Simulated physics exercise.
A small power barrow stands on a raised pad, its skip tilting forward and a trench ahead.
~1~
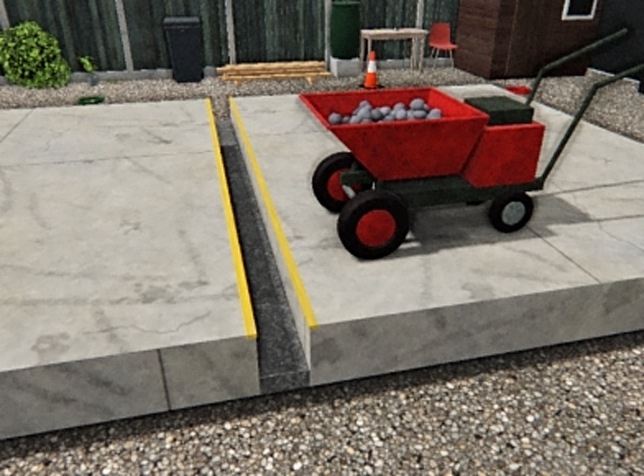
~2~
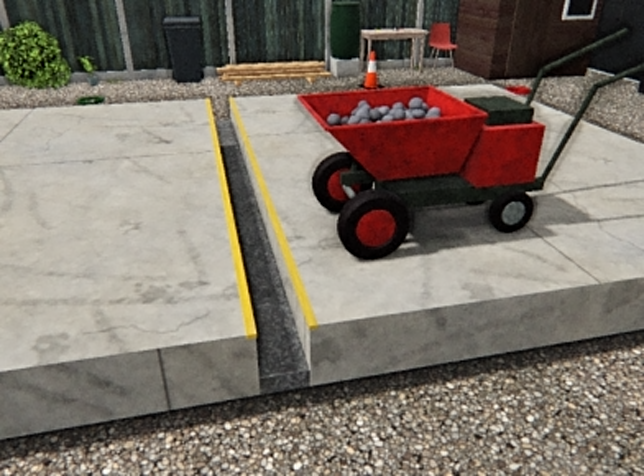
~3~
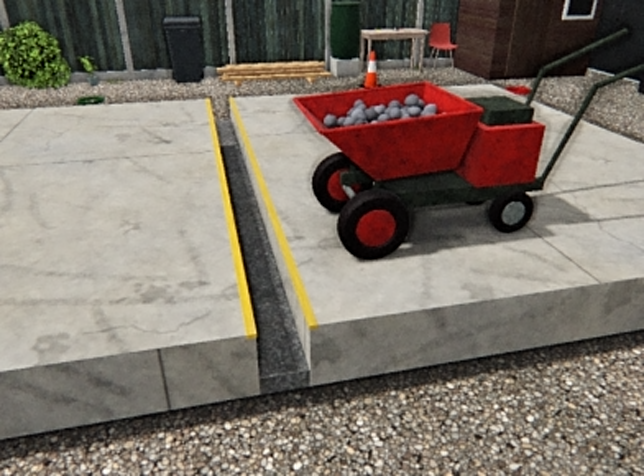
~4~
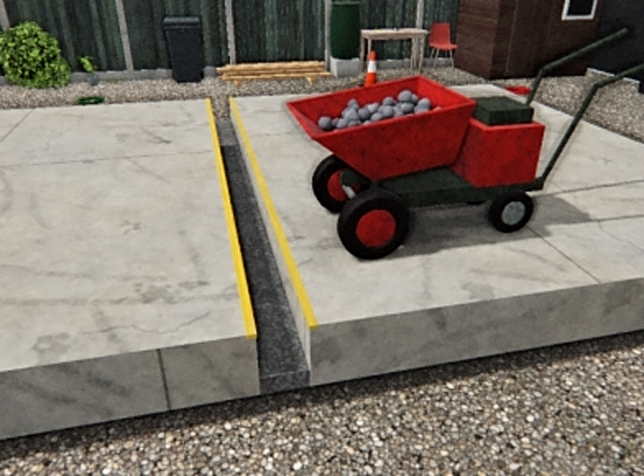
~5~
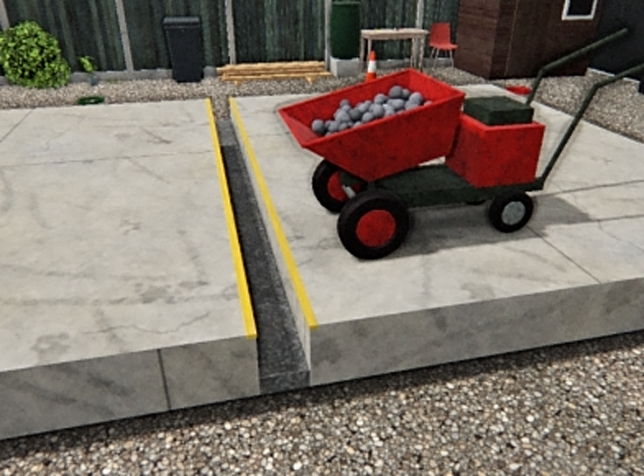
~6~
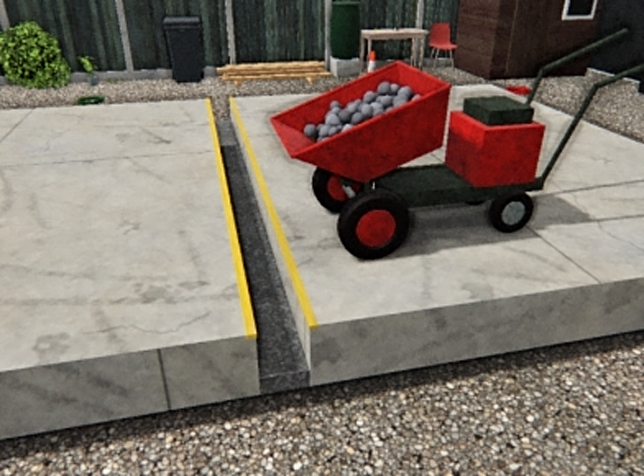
A red power barrow loaded with round grey cobbles stood on a raised concrete pad, and its skip slowly tilted forward to the left, toward a narrow yellow-edged trench, while its wheels stayed still.
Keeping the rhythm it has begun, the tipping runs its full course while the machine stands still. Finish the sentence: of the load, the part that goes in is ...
The minority.
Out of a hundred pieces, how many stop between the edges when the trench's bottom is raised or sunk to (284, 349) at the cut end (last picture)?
Something like 20 %.
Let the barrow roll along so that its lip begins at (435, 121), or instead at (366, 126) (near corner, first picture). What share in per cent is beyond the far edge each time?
Around 0 and 10 per cent respectively.
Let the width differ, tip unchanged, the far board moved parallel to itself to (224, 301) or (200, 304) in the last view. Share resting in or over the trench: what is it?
About 80 and 100 per cent.
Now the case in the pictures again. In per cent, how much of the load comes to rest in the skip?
Roughly 30 per cent of the load.
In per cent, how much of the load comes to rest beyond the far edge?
Share of load: Near 50 %.
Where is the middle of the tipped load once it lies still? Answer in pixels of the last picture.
About pixel (221, 238).
Soon after the last picture, skip tipped steeply; all in the skip.
A little later, skip tipped right over; about two thirds in the skip; a small part in or heaped over the trench; about a quarter beyond it; a stray few falling.
Later still, skip tipped right over; about a quarter in the skip; about a quarter in or heaped over the trench; about half beyond it.
At rest, skip tipped right over; about a quarter in the skip; about a quarter in or heaped over the trench; about half beyond it.
